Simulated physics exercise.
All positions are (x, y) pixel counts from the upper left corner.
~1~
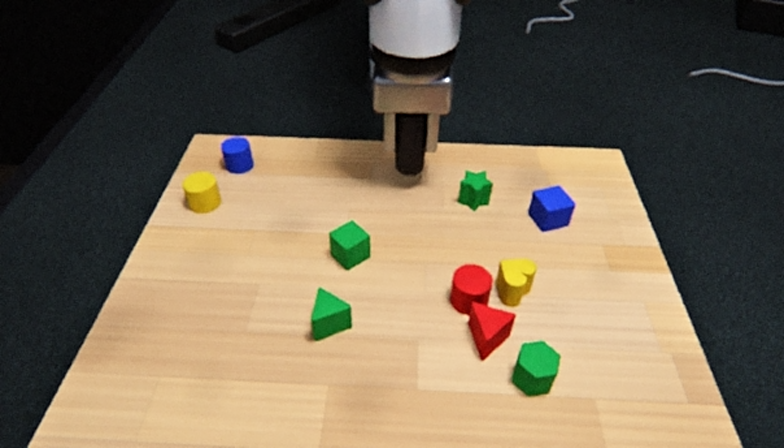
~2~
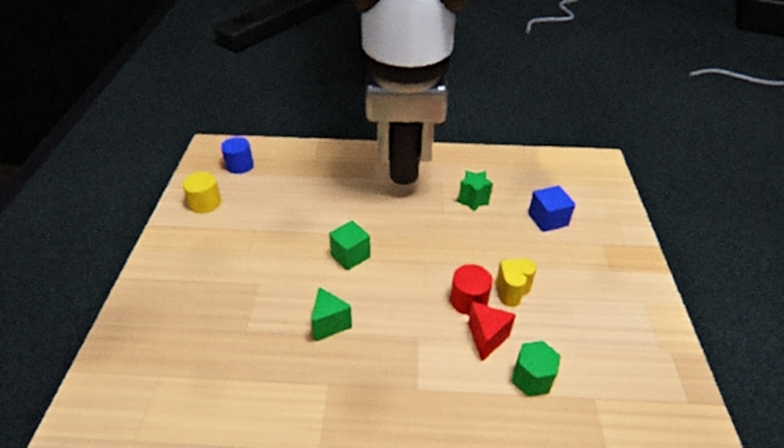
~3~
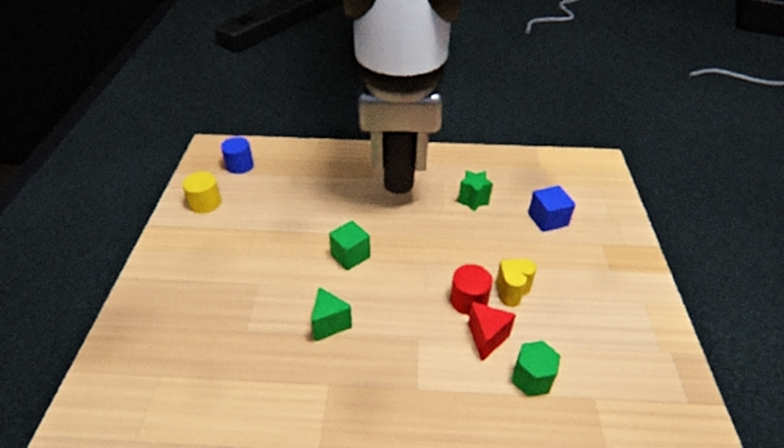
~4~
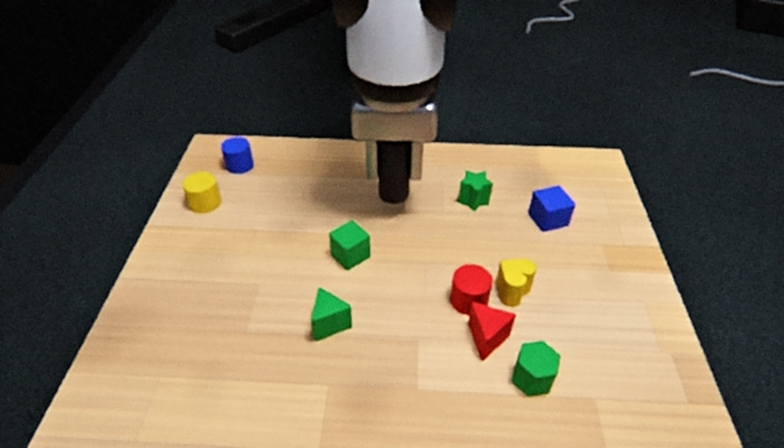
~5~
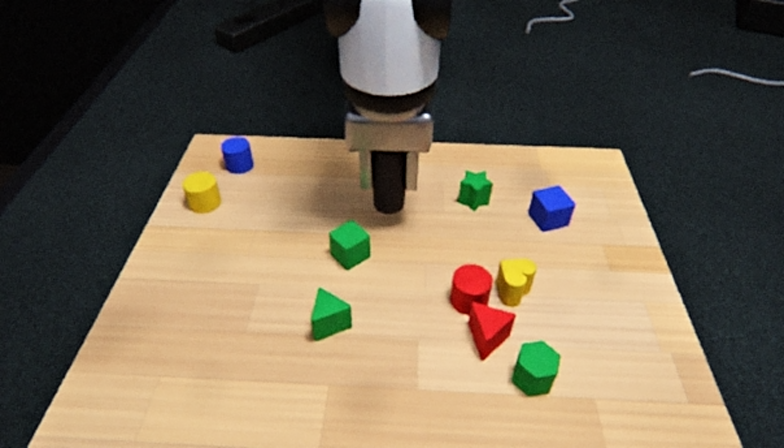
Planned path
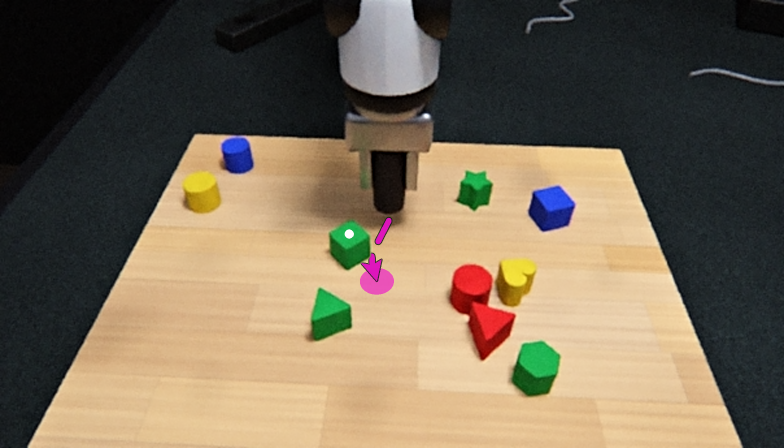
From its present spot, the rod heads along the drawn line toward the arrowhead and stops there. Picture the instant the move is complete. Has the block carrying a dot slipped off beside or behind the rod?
Yes - that is the case.
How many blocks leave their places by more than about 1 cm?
My guess is one.
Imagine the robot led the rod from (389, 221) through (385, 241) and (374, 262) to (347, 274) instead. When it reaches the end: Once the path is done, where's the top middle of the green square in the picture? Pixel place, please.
The middle of the upper face of the green square will lie at about (315, 243) in the picture.
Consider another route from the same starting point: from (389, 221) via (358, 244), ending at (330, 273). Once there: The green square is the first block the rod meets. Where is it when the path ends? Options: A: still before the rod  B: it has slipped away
Choice A: Still before the rod.
Path on the board, from (389, 221) by way of (380, 239) and (372, 259) to (377, 281); the dot is on the green square.
The first path, step by step. Halfway along, rod (374, 235); green square (344, 238), turned 15° clockwise.
At the end, rod (377, 266); green three-sided block in place; green square (337, 246), turned 50° clockwise.
